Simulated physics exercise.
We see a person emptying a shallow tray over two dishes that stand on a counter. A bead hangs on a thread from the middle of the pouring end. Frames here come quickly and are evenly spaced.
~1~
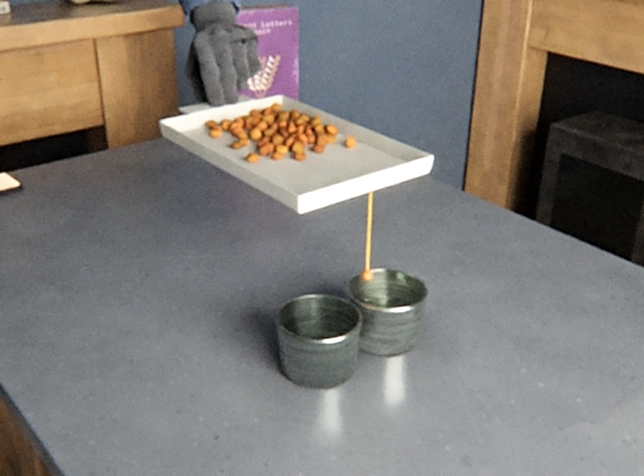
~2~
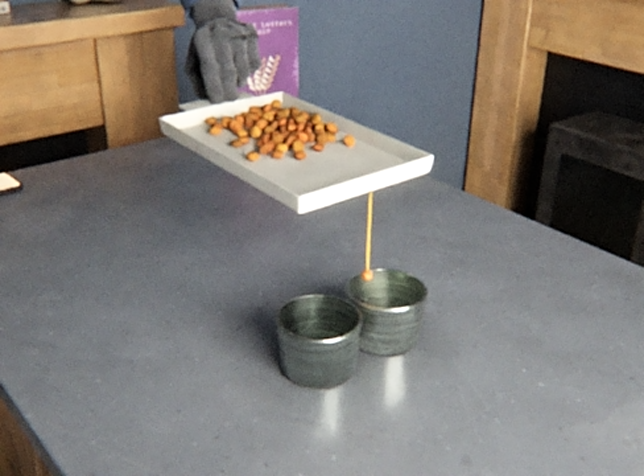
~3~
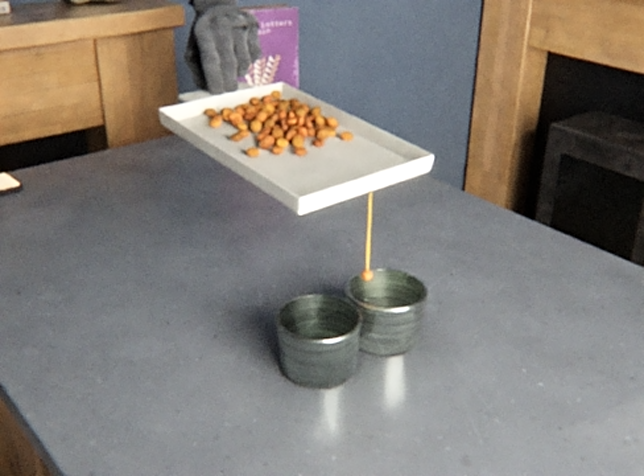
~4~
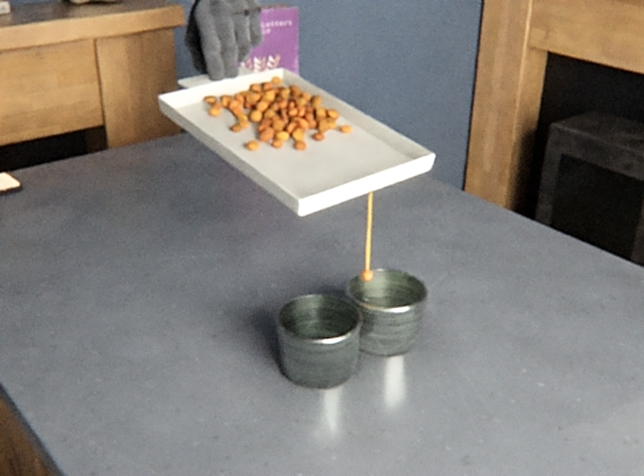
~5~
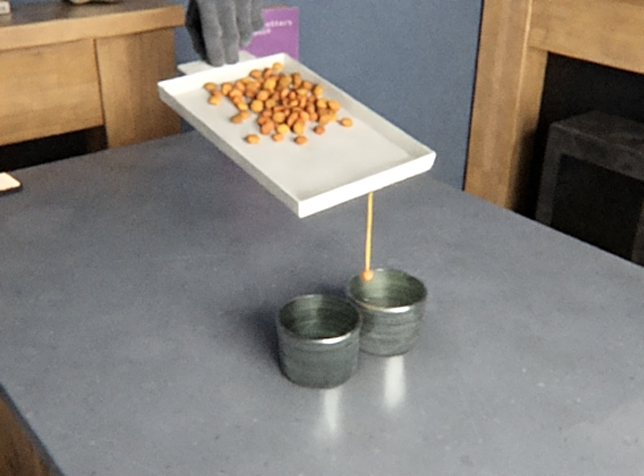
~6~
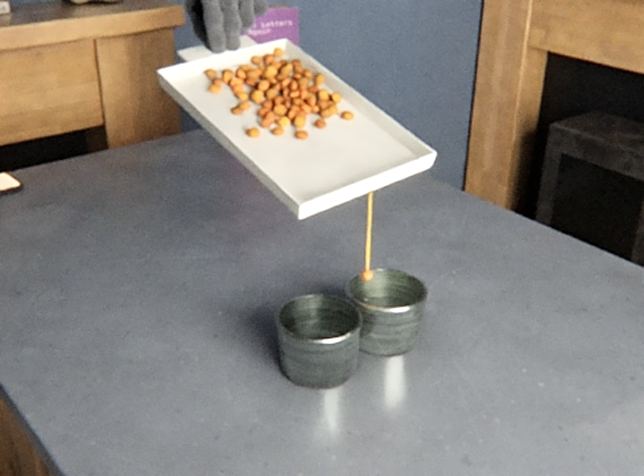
A grey countertop in a room with a blue wall and wooden furniture is seen from slightly above by a still camera. A grey-gloved hand is at the far end of a white tray of orange-brown pieces, with a purple item behind, an orange thread and bead hanging in front, and two dark green cups below. The tray's far end rises steadily, its near edge dipping slightly leftward, while the pieces stay clustered.
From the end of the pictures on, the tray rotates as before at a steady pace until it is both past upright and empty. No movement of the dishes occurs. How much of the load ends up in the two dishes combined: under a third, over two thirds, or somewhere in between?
The way it goes, the dishes gather one to two thirds of the pieces.
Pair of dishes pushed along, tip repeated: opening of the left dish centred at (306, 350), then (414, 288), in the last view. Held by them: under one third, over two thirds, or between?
In order: In the middle band, then under a third.
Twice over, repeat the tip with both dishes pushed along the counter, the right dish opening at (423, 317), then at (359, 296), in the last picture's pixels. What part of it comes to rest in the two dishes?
Trial 1: 40 percent; trial 2: 40 percent.
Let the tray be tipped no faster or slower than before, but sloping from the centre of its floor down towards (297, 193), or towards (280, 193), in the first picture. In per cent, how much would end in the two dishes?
I'd expect around 70 in a hundred first and around 60 in a hundred second.
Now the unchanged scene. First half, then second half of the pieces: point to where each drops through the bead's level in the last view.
First around (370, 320), afterwards around (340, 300).
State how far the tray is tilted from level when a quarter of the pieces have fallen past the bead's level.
Close to 70 degrees, I reckon.
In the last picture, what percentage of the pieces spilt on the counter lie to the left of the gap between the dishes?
Reading: Around 30 %.
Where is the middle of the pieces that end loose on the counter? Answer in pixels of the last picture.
(394, 423), roughly.
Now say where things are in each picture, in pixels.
Corners of the pouring end (300, 195) and (430, 156), level; middle of the load (282, 130), bits of cat kibble; left dish (345, 355); right dish (412, 324); bead on its thread (367, 275), in the first picture.
Corners of the pouring end (300, 195) and (430, 155), level; middle of the load (282, 127), in the second picture.
Corners of the pouring end (300, 197) and (431, 155), tipped barely, lowest at the left corner; middle of the load (282, 121), in the third picture.
Corners of the pouring end (301, 199) and (431, 154), tipped a little, lowest at the left corner; middle of the load (282, 110), in the fourth picture.
Corners of the pouring end (301, 201) and (432, 153), tipped a little, lowest at the left corner; middle of the load (283, 100), in the fifth picture.
Corners of the pouring end (301, 203) and (433, 152), tipped clearly, lowest at the left corner; middle of the load (284, 90); left dish (345, 355); right dish (412, 324), in the sixth picture.
Just after the last frame, tray tipped steeply; the larger part on the tray; about a tenth in the air.
A moment on, tray tipped past a quarter turn; roughly a third on the tray; roughly a quarter in the left dish; just a few in the right dish; roughly a third outside both.
Further on, tray tipped past a quarter turn; roughly a third in the left dish; about a tenth in the right dish; roughly half outside both.
When it is over, tray tipped past a quarter turn; roughly a third in the left dish; about a tenth in the right dish; roughly half outside both.
